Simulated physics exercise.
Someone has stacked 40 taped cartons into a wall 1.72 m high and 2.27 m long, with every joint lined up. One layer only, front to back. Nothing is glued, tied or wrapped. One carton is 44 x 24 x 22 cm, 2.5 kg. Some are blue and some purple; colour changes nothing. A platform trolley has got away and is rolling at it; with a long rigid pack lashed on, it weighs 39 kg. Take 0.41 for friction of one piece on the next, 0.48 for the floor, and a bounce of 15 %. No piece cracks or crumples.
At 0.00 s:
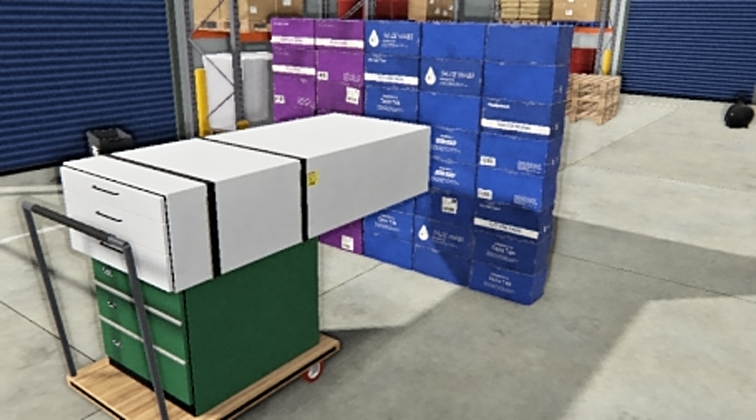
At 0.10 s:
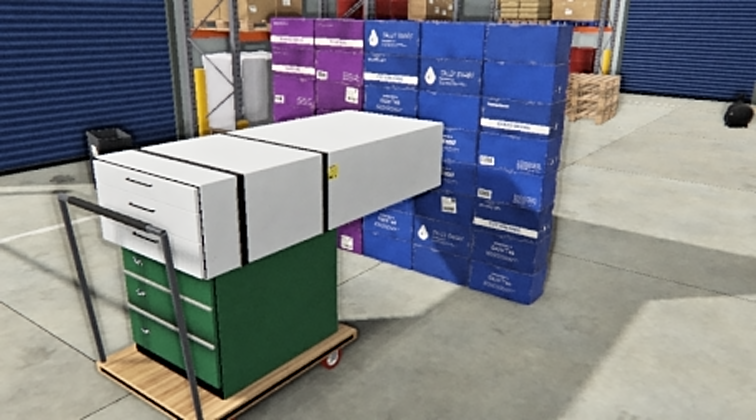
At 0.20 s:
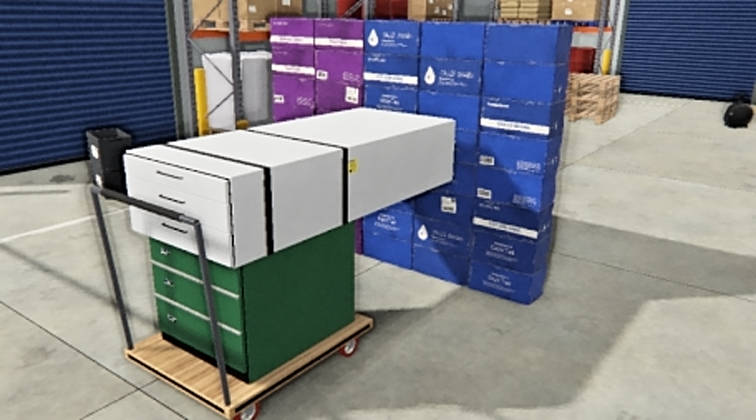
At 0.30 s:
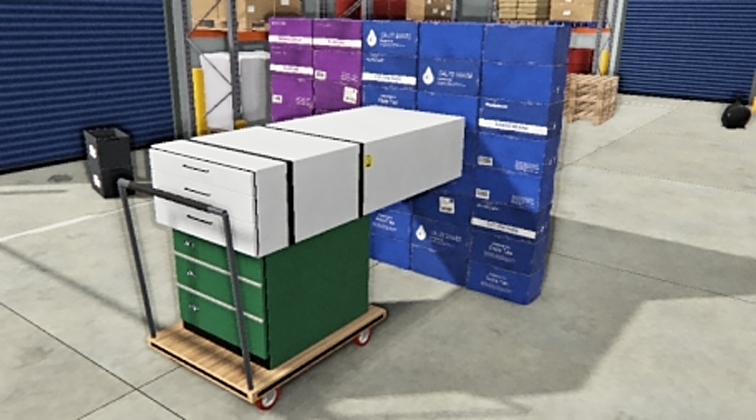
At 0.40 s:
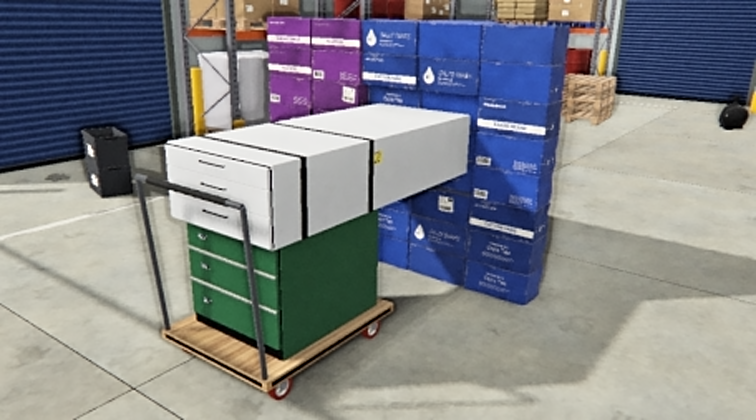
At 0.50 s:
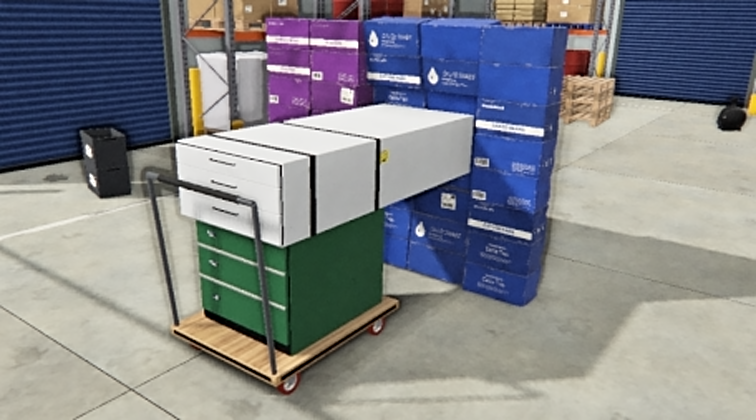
Platform trolley carrying a long white pack on a green cabinet rolling right into a wall of stacked purple and blue cartons.
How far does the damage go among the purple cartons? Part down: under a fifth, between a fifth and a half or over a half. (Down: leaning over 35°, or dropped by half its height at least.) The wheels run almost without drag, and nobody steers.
It comes to under a fifth.
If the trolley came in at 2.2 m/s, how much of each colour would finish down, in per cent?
Then purple 0, blue 50 per cent.
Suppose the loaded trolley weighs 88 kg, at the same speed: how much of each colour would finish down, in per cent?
Then purple 0, blue 70 per cent.
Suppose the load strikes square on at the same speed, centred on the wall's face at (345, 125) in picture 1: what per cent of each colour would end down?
In that case purple 100, blue 30 per cent.
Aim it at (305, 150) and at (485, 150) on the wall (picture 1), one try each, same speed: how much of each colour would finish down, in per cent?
Purple 100 then 0, blue 0 then 70 per cent.
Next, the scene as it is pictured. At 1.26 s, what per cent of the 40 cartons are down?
By then 40 per cent.
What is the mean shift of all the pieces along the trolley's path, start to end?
Roughly 40 cm.
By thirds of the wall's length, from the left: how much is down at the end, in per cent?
In per cent: Left 0, middle 100, right 50.
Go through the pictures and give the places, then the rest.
In the first frame (places mark the middle of the side facing us), load (425, 148) 45 cm short of the wall; top purple carton (338, 36); top blue carton (520, 44); nothing disturbed.
Load (438, 144) 30 cm short of the wall; top purple carton (338, 36), in the second frame.
Load (450, 140) 16 cm short of the wall; top purple carton (338, 36), in the third frame.
Load (459, 137) 18 mm short of the wall; top purple carton (336, 36), in the fourth frame.
Load (465, 134) 8 cm into the wall's line; top purple carton (335, 35); steepest lean 4°, the carton at (448, 77); 9 disturbed, none down, in the fifth frame.
Load (469, 134) 15 cm into the wall's line; top purple carton (333, 36); top blue carton (515, 46); steepest lean 10°, the carton at (451, 77); 16 disturbed, none down, in the sixth frame.
After 0.86 s, load 33 cm past the wall's line, still rolling; none of the 16 purple cartons down (2 of 40 in all colours); top purple carton unmoved.
After 1.26 s, load 48 cm past the wall's line, still rolling; none of the 16 purple cartons down (16 of 40 in all colours); top purple carton unmoved.
At rest (3.8 s), load 68 cm past the wall's line, stopped; none of the 16 purple cartons down (16 of 40 in all colours); top purple carton unmoved; top blue carton unmoved. That is 0 per cent. As the last picture would show them, middles, top purple carton near (344, 36), top blue carton near (524, 45).
